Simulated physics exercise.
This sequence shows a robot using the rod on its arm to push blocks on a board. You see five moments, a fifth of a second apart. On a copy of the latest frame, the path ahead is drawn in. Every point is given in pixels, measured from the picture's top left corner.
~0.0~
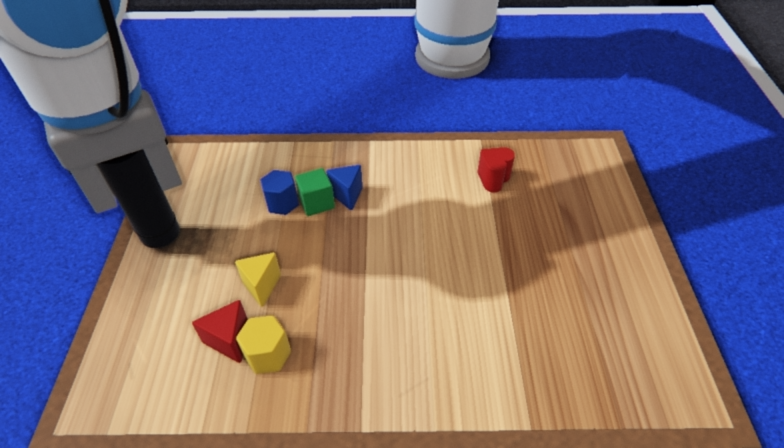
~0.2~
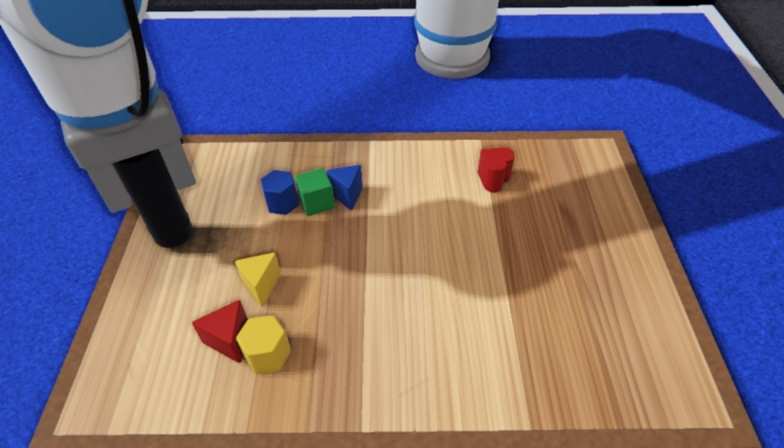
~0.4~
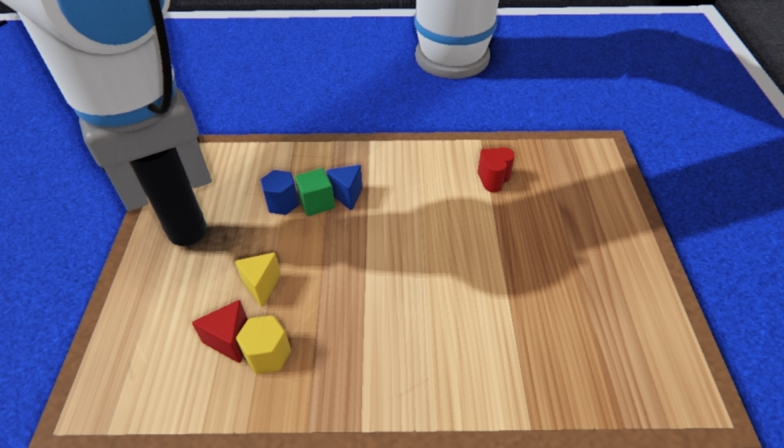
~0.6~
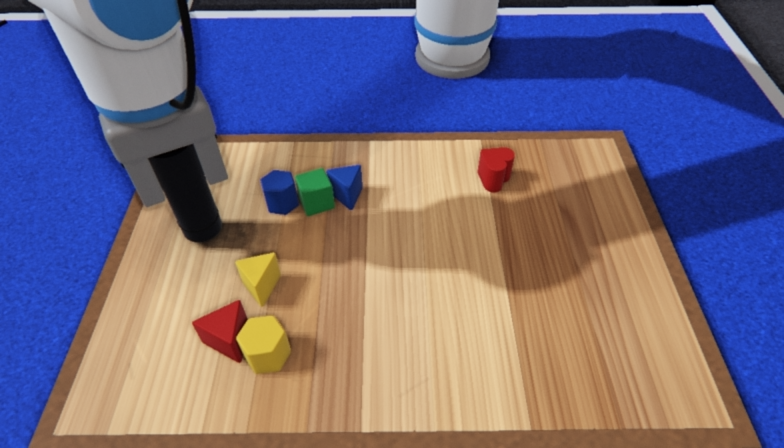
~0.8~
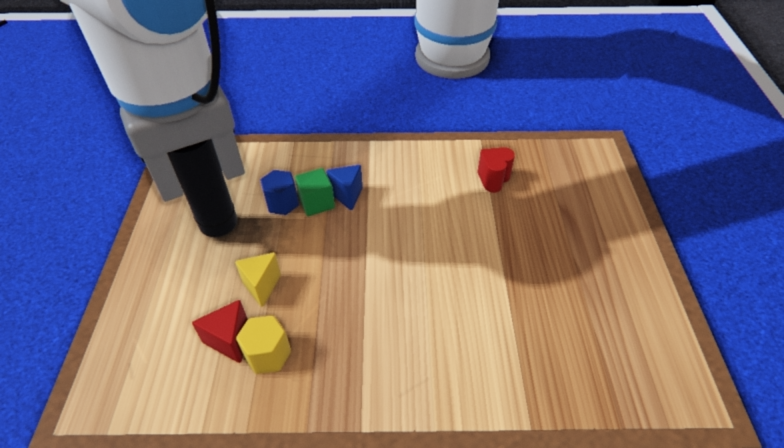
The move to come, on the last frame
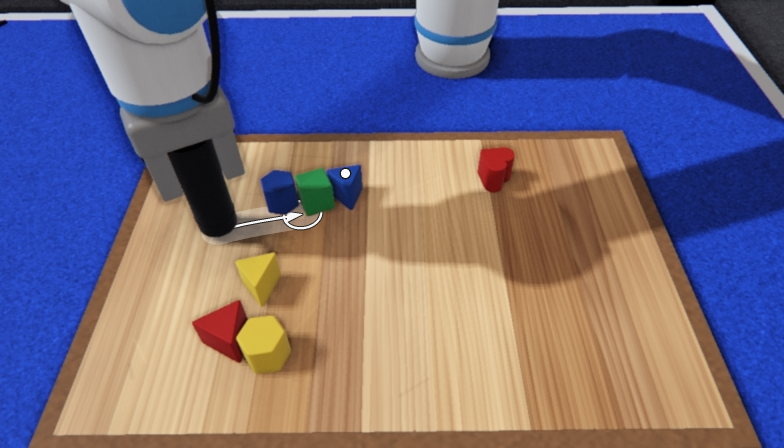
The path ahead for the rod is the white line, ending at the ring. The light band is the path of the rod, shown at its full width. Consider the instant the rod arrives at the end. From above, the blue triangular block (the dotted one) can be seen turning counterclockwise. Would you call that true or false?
That statement is not accurate.
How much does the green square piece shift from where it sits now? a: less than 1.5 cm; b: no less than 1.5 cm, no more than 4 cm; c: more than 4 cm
My answer is option b.
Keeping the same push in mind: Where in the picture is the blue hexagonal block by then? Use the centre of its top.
At pixel (292, 167).
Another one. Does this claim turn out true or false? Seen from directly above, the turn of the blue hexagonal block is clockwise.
The statement is incorrect.
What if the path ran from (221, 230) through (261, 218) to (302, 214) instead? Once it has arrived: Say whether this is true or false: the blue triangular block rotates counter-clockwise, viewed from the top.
This is false.
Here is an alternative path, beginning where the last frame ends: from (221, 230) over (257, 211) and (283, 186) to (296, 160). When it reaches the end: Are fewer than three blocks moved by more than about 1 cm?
I'd say no.
The line goes from (221, 230) by way of (262, 221) to (303, 214); the dot is on the blue triangular block.
On the path given first. Halfway along, rod at (260, 215); blue hexagonal block at (283, 177); green square piece at (317, 178).
At the end, rod at (301, 208); yellow triangular block unmoved; blue hexagonal block at (292, 167), turned 65° anticlockwise; green square piece at (327, 170), turned 15° clockwise; blue triangular block at (354, 173), turned 35° clockwise.
